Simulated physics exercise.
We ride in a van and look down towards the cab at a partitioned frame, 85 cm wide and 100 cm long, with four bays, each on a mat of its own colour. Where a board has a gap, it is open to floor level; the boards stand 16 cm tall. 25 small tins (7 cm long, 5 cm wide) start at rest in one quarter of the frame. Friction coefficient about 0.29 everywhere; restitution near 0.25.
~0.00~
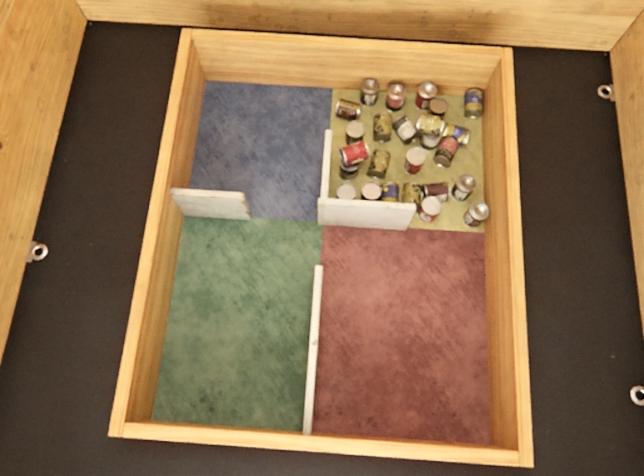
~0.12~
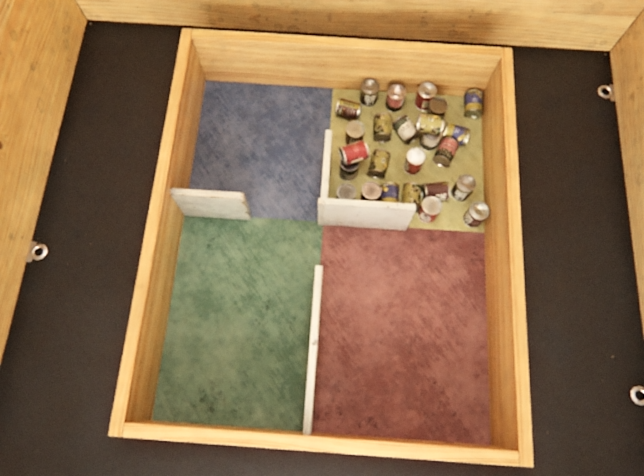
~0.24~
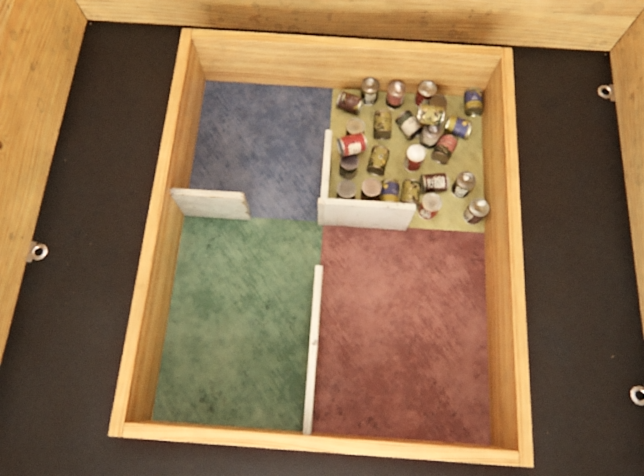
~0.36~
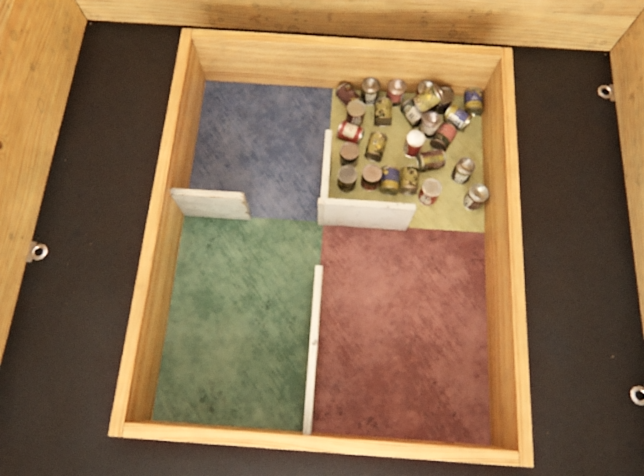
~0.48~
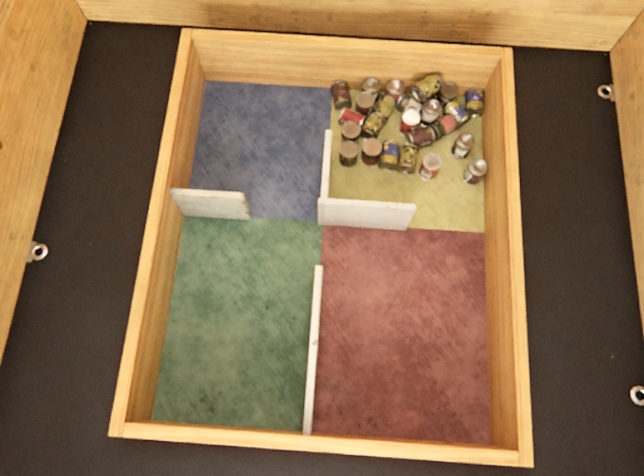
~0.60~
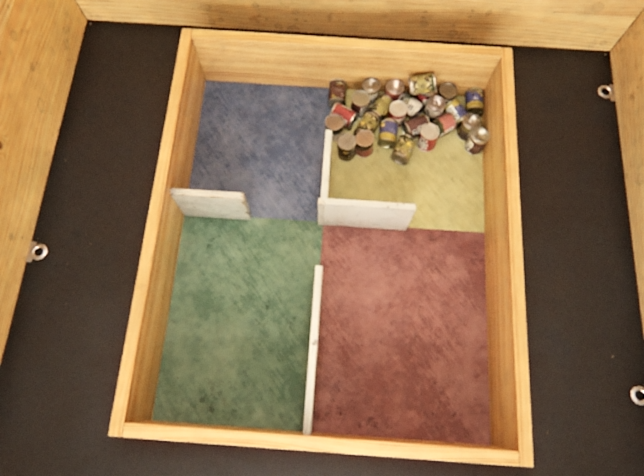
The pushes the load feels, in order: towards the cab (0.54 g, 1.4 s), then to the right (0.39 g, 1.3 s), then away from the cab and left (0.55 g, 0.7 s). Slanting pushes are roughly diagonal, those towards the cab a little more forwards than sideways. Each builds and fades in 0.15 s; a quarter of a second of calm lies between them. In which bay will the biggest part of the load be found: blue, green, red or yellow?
It is the yellow one.
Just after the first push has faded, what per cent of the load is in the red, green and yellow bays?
Red 0, green 0, yellow 90 per cent.
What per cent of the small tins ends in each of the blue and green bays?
About: Blue 20, green 0 per cent.
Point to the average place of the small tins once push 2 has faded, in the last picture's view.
Around (437, 131).
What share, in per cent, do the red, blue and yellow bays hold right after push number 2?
Red 0, blue 0, yellow 100 per cent.
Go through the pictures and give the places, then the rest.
In the first frame, middle of the blue mat (261, 147); middle of the green mat (241, 317); middle of the red mat (403, 328); middle of the yellow mat (407, 156); 25 in the yellow bay; the tin farthest behind, in the direction of the first push, is at (476, 215).
In the second frame, 25 in the yellow bay; the tin farthest behind, in the direction of the first push, is at (476, 215).
In the third frame, 25 in the yellow bay; the tin farthest behind, in the direction of the first push, is at (476, 212).
In the fourth frame, 25 in the yellow bay; the tin farthest behind, in the direction of the first push, is at (475, 197).
In the fifth frame, 25 in the yellow bay; the tin farthest behind, in the direction of the first push, is at (475, 172).
In the sixth frame, 25 in the yellow bay; the tin farthest behind, in the direction of the first push, is at (347, 148).
After push 1 (1.64 s), 2 in the blue bay and 23 in the yellow bay.
After push 2 (3.19 s), 25 in the yellow bay.
After push 3 (4.14 s), 2 in the red bay, 4 in the blue bay and 19 in the yellow bay.
When it is over (at 5.28 s), 2 in the red bay, 4 in the blue bay and 19 in the yellow bay.
